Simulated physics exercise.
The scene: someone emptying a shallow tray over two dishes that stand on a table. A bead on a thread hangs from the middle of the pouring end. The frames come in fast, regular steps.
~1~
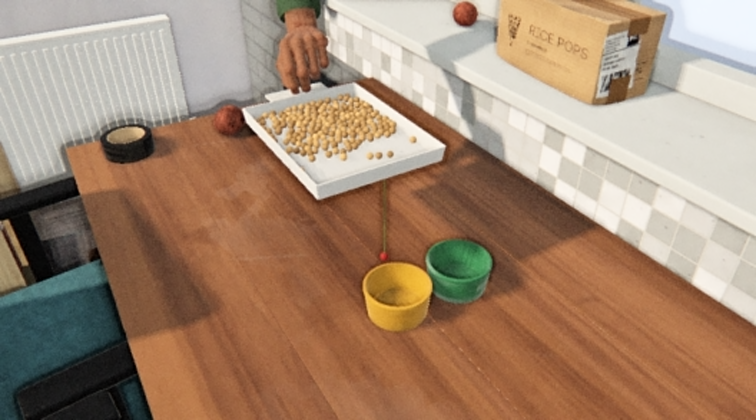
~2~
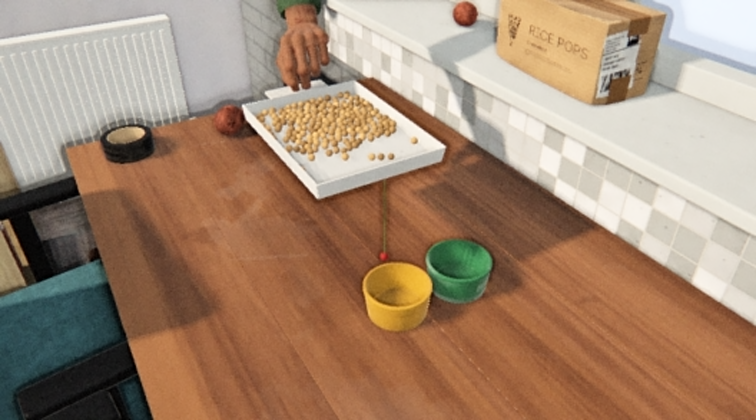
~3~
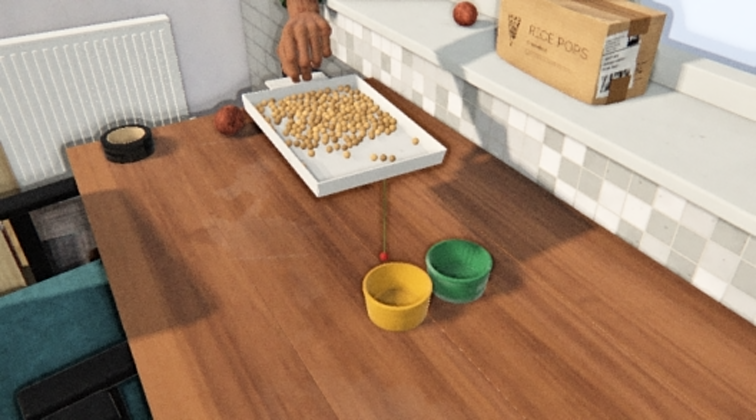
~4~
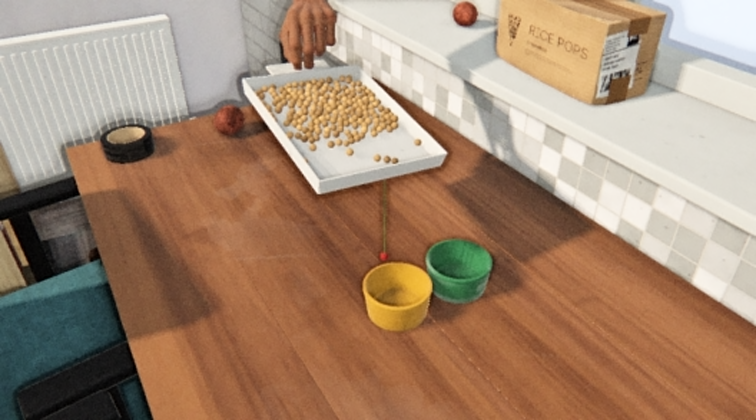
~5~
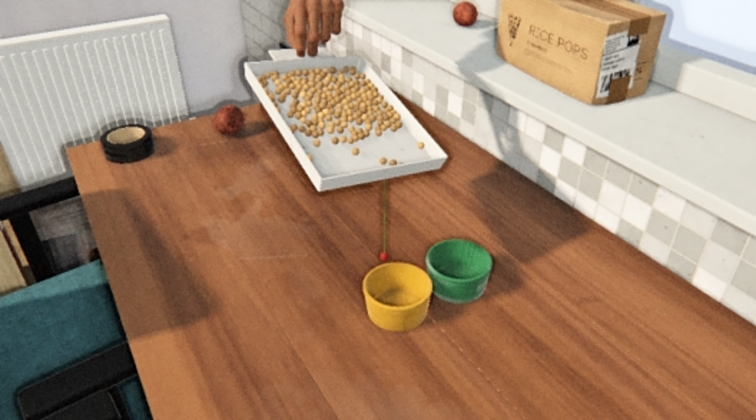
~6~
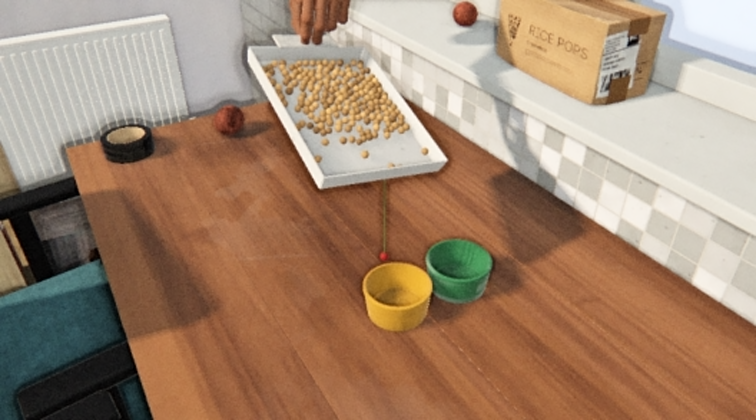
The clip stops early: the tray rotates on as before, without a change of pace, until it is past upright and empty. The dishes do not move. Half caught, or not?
In the dishes lies over half of it.
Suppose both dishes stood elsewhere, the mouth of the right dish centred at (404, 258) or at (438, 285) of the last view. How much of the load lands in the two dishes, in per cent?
In turn 10 and 10 in a hundred.
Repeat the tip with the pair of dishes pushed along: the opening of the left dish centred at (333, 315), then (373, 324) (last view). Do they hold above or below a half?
At the first place the smaller part, at the second below a half.
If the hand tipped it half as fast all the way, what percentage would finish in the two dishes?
About 80 per cent.
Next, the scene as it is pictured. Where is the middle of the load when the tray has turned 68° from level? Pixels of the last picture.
At about (426, 167).
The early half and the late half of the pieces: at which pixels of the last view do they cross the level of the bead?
The first part at (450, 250); the rest at (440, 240).
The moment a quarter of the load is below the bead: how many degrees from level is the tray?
Roughly 75°.
Soon, tray tipped steeply; about two thirds on the tray; a small part in the right dish; about a quarter in the air.
A while on, tray tipped past a quarter turn; a small part on the tray; a stray few in the left dish; about two thirds in the right dish; a small part outside both; a small part in the air.
Towards the end, tray tipped past a quarter turn; a stray few in the left dish; most in the right dish; about a quarter outside both.
Finally, tray tipped past a quarter turn; a stray few in the left dish; most in the right dish; about a quarter outside both.
